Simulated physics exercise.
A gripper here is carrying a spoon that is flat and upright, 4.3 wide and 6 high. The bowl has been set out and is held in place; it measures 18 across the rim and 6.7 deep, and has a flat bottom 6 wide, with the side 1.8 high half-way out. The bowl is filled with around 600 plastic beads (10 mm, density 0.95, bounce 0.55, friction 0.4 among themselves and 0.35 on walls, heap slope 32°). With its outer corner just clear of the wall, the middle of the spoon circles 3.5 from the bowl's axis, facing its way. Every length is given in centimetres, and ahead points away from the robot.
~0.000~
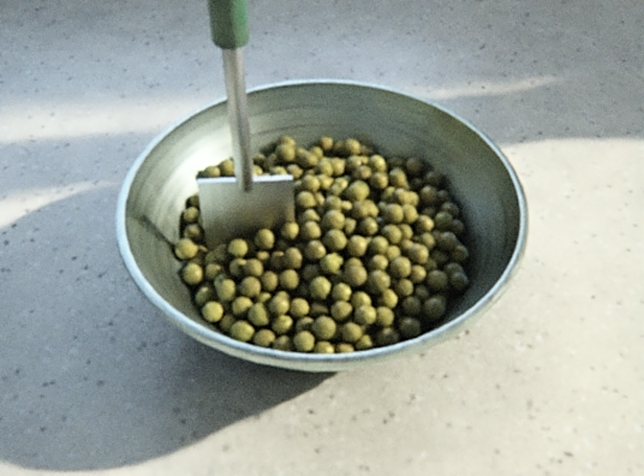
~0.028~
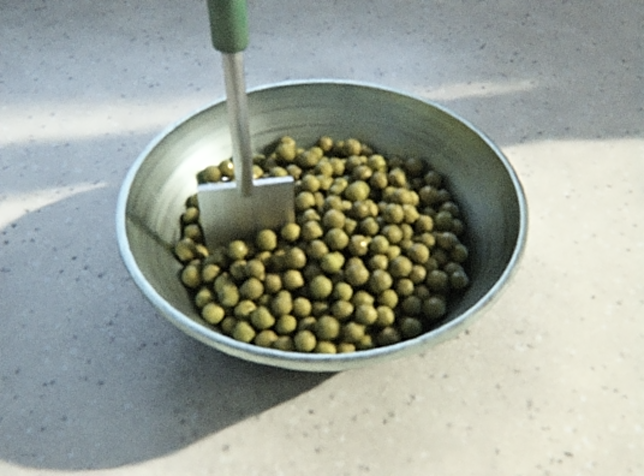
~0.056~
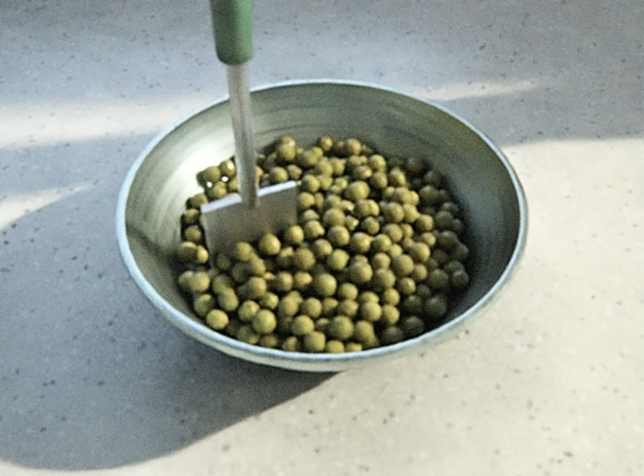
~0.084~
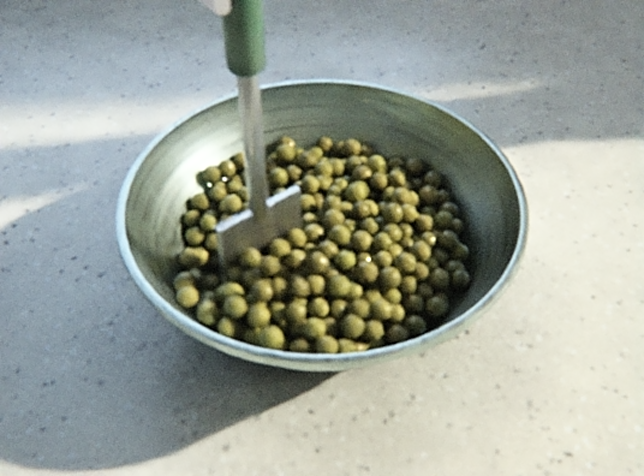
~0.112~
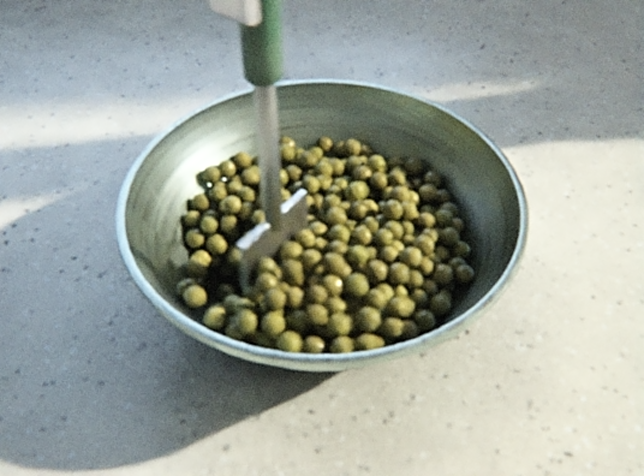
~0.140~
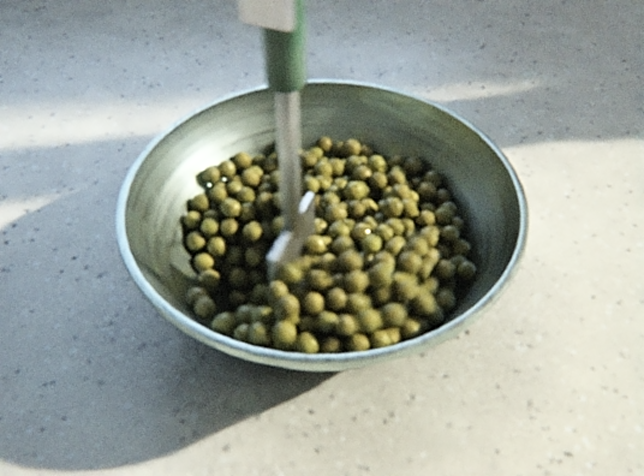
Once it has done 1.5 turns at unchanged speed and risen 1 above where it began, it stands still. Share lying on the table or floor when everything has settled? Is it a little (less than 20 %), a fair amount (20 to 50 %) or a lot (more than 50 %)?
A little, less than 20 %.
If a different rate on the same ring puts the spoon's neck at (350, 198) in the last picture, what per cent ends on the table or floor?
Roughly 25 per cent.
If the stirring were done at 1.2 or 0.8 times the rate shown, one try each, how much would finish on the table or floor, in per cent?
It would be some 20 and 5 percent respectively.
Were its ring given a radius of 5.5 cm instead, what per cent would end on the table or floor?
It would be close to 0 per cent then.
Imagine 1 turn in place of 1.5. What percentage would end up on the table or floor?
I'd reckon near 10 per cent.
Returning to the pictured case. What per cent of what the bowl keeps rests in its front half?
Around 45 percent of it.
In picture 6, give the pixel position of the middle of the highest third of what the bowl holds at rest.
Somewhere close to (387, 196).
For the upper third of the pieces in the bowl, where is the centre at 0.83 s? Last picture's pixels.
Around (343, 302).
After 0.48 s, 251° round, highest piece 10 above the table; 574 in the bowl, 14 on the table or floor, 11 in flight or on the tool.
After 0.83 s, 76° round, highest piece 9 above the table; 545 in the bowl, 48 on the table or floor, 6 in flight or on the tool.
After 1.20 s, 180° round, highest piece 6 above the table; 536 in the bowl, 63 on the table or floor.
After 1.90 s, 180° round, highest piece 6 above the table; 536 in the bowl, 63 on the table or floor.
In the end, 536 in the bowl, 63 on the table or floor. That is 11 % on the table or floor.
